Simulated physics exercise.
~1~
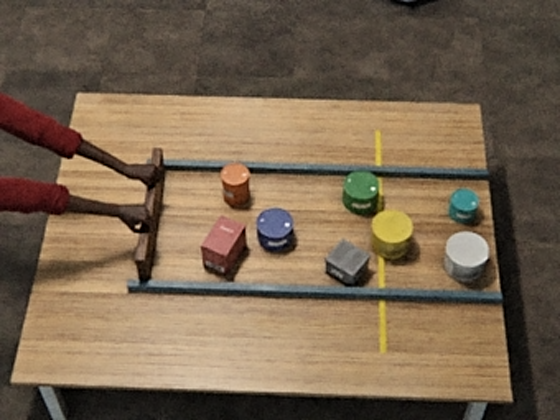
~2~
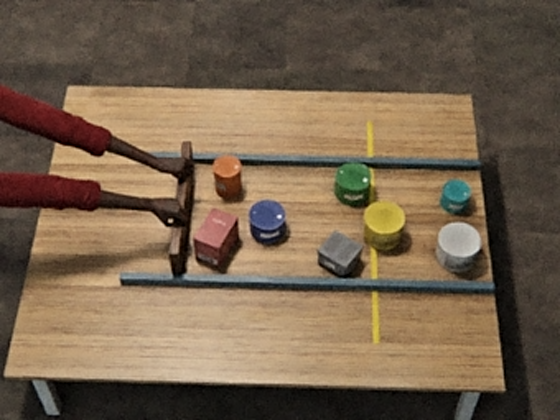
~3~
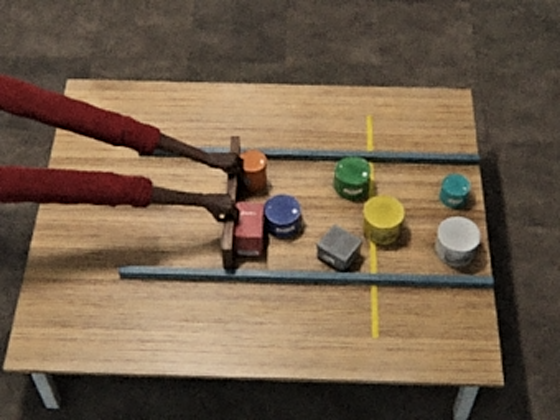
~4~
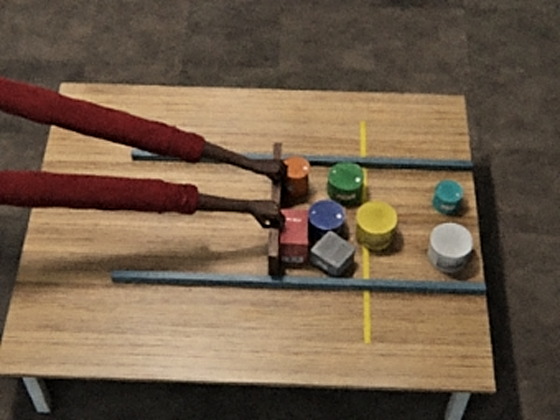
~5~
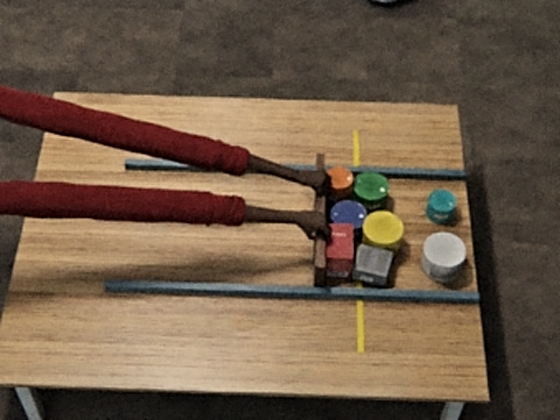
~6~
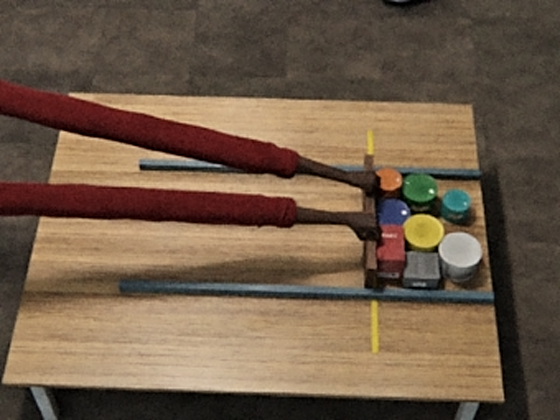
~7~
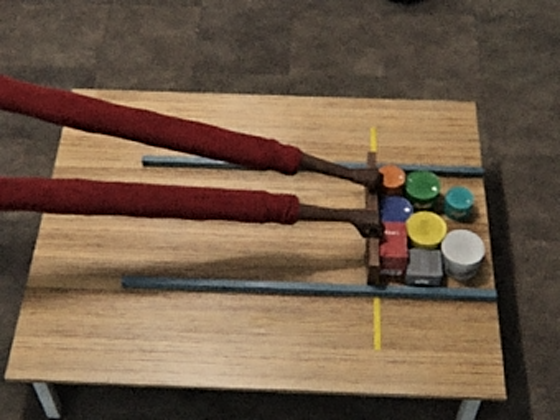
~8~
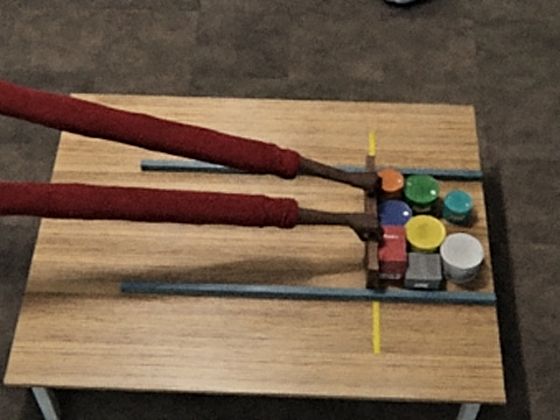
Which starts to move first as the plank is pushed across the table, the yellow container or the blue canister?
The blue canister starts to move first. The yellow container stays where it is until the plank and the gathered items have come further to the right.
